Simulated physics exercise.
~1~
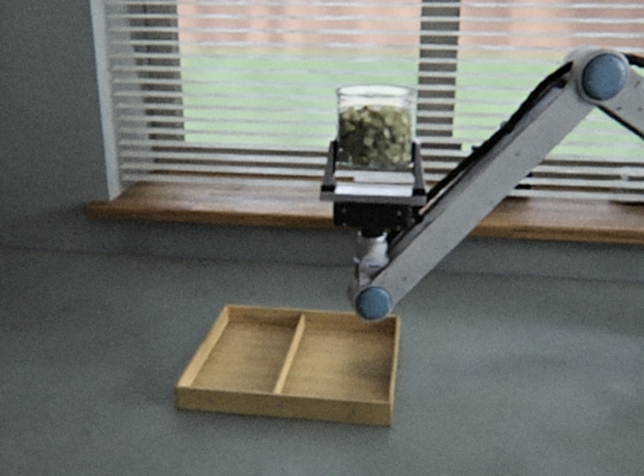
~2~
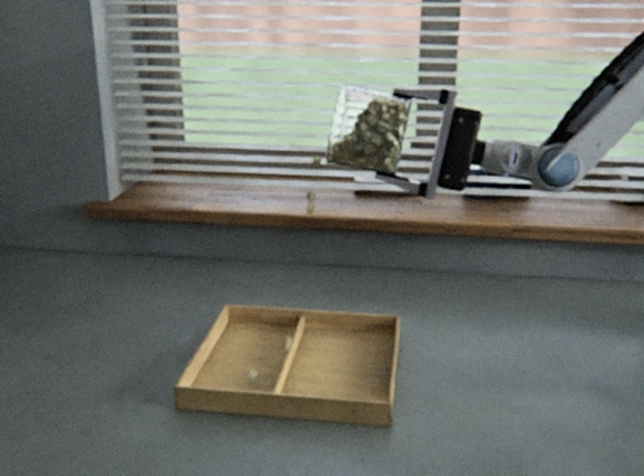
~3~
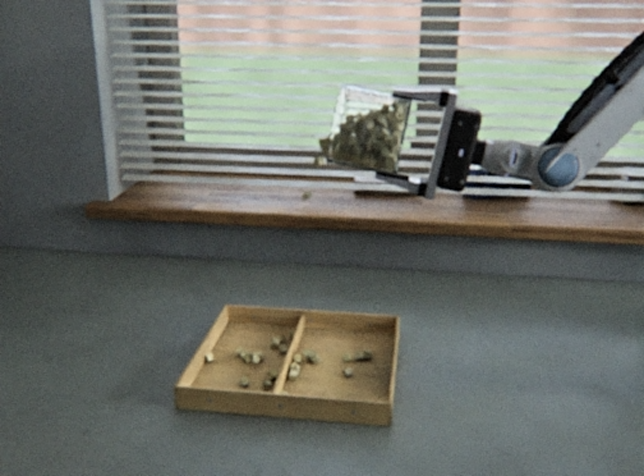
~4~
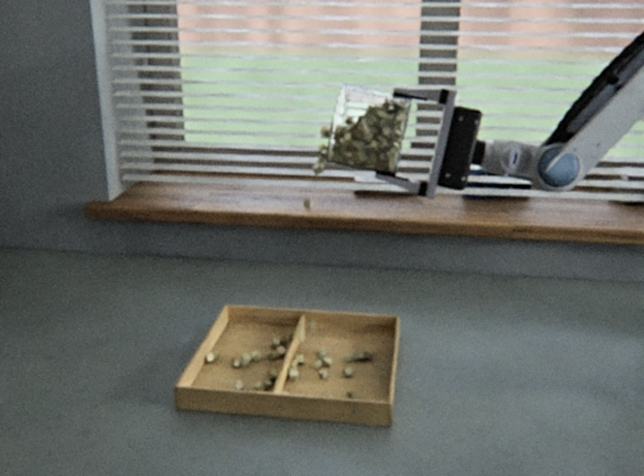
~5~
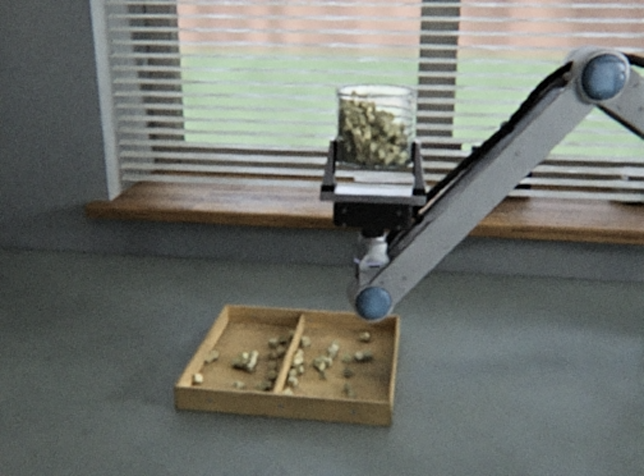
On a grey surface by a window with blinds, a robot arm tipped a clear tumbler of small chunks onto its side above a divided wooden tray, scattering some into both sections, then turned it upright again, still holding most of them.
